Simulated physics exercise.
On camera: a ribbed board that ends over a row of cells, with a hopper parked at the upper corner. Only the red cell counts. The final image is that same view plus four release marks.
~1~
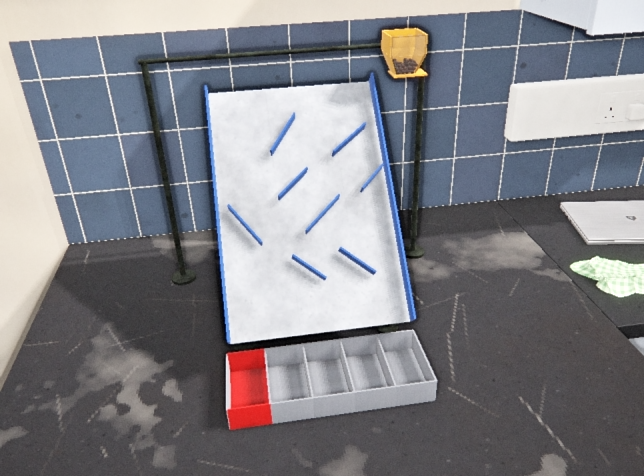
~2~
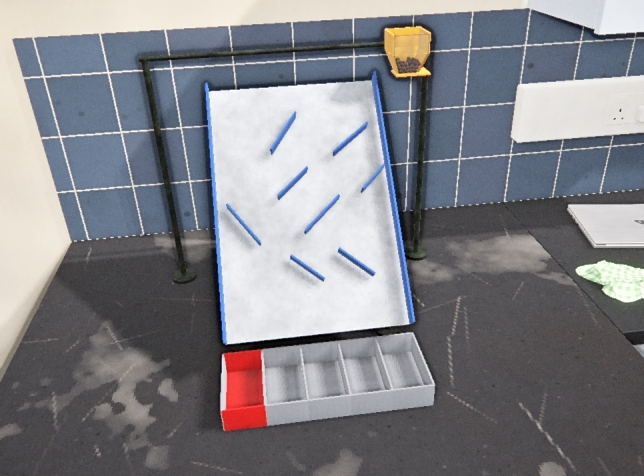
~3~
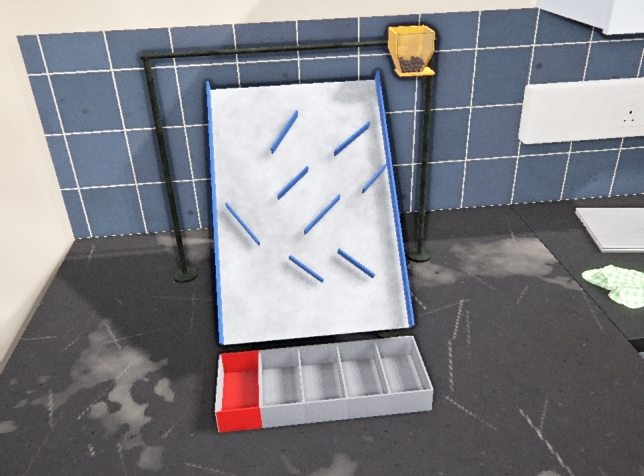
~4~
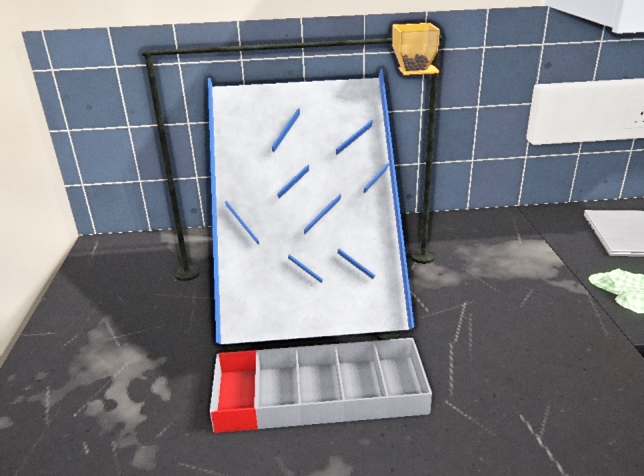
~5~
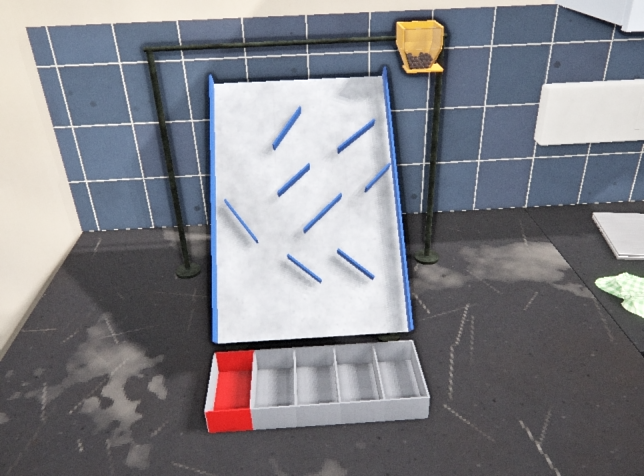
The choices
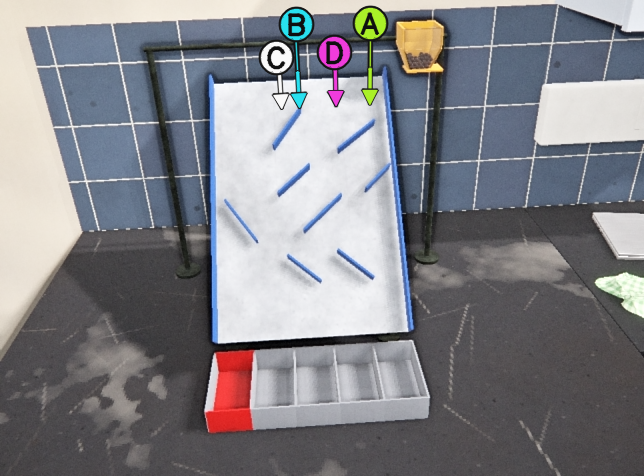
A white sloping board with blue ribs stood above a row of cells, one red, while a small yellow hopper of dark balls stayed at its upper right; only the view shifted slightly.
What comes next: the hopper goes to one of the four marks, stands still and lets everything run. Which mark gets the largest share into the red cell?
It is D.
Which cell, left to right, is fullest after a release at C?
The third.
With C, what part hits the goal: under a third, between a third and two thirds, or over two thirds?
It is under a third.
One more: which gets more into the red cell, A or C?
Mark A.
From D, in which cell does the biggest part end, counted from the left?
The first from the left.
On the marked copy, mark A meets the board at (369, 99); mark B meets the board at (299, 102); mark C meets the board at (281, 103); mark D meets the board at (335, 100).
With A, close to a quarter in the red cell, close to half in other cells, close to a quarter outside the box.
With B, a small share in the red cell, close to two thirds in other cells, close to a quarter outside the box.
With C, a small share in the red cell, close to two thirds in other cells, close to a quarter outside the box.
With D, close to half in the red cell, close to a quarter in other cells, close to a quarter outside the box.
